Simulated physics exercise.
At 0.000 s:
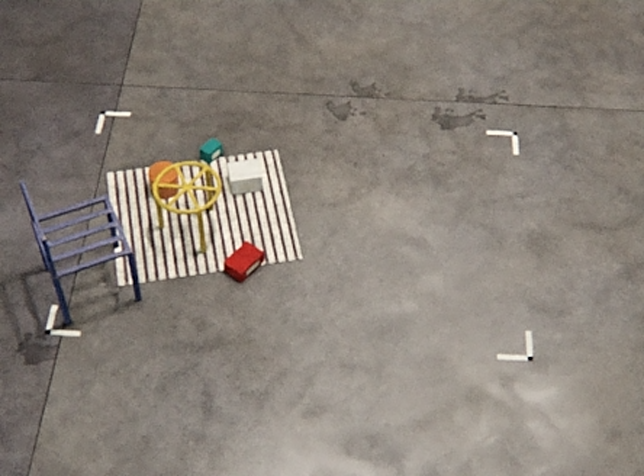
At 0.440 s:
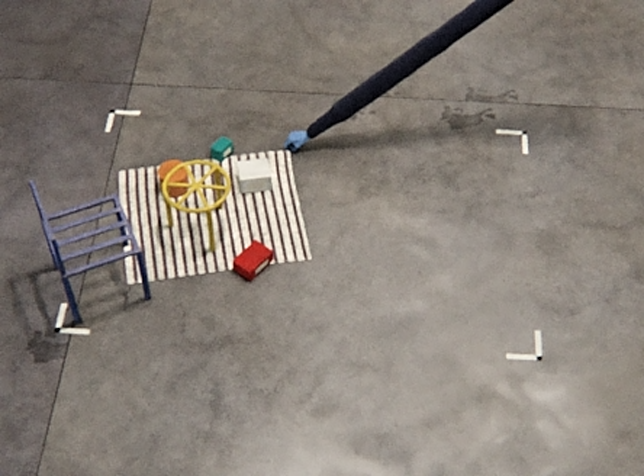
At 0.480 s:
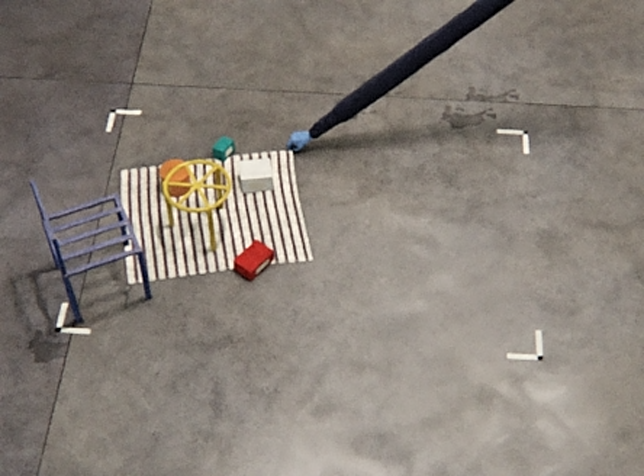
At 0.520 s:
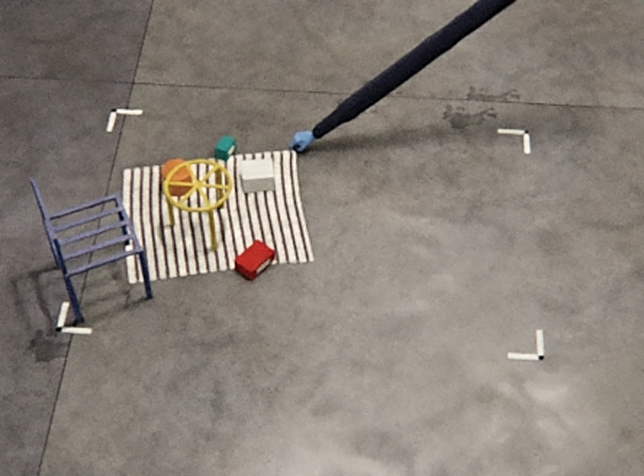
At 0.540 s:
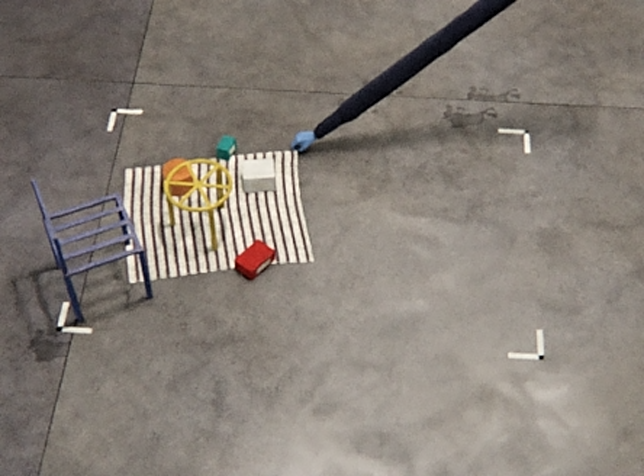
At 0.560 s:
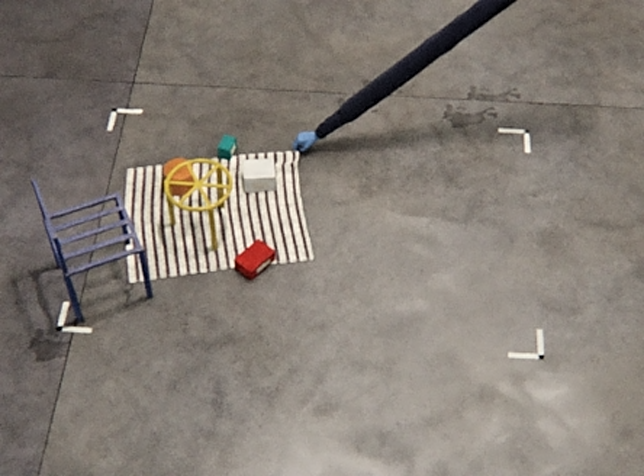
A striped sheet on the concrete floor barely shifted right after a dark arm reached in and tugged its far right corner, the boxes, orange tub and yellow stool edging along while the blue chair stayed put.
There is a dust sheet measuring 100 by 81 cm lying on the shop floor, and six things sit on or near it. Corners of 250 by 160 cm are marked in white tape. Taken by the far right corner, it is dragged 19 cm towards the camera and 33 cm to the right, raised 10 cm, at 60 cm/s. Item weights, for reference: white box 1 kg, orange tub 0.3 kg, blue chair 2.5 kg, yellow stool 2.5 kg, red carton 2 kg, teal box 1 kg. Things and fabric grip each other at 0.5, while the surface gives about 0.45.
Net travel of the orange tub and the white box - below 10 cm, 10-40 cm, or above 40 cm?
Answer: Orange tub - in the middle. White box - in the middle.
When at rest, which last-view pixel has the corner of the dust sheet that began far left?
That corner ends up near pixel (198, 150) in the last view.
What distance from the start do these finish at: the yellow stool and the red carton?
Yellow stool 15 cm, red carton 0 cm, roughly.
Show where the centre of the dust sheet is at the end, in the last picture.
Its centre lands at about (242, 201).
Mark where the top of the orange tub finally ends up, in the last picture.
You'll find it ending up somewhere near (209, 155).
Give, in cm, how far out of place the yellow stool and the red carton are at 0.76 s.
By then the yellow stool is 2 cm out of place and the red carton is 0 cm out.
By 0.8 s, middle of the dust sheet at (216, 212); orange tub 9 cm off its start, white box 8 cm off its start, teal box 5 cm off its start.
By 1.0 s, middle of the dust sheet at (231, 209); white box 17 cm off its start, orange tub on its side, 13 cm off its start, teal box 5 cm off its start.
By 1.2 s, middle of the dust sheet at (243, 204); white box 26 cm off its start at (298, 181), orange tub on its side, 22 cm off its start at (206, 157), yellow stool 9 cm off its start at (218, 206).
By 1.4 s, middle of the dust sheet at (242, 202); white box 27 cm off its start, orange tub on its side, 25 cm off its start, yellow stool lifted 6 cm.
By 2.0 s, middle of the dust sheet at (242, 201); white box 27 cm off its start at (300, 181), orange tub on its side, 25 cm off its start at (209, 155), yellow stool 16 cm off its start at (177, 222), teal box 5 cm off its start at (230, 143).
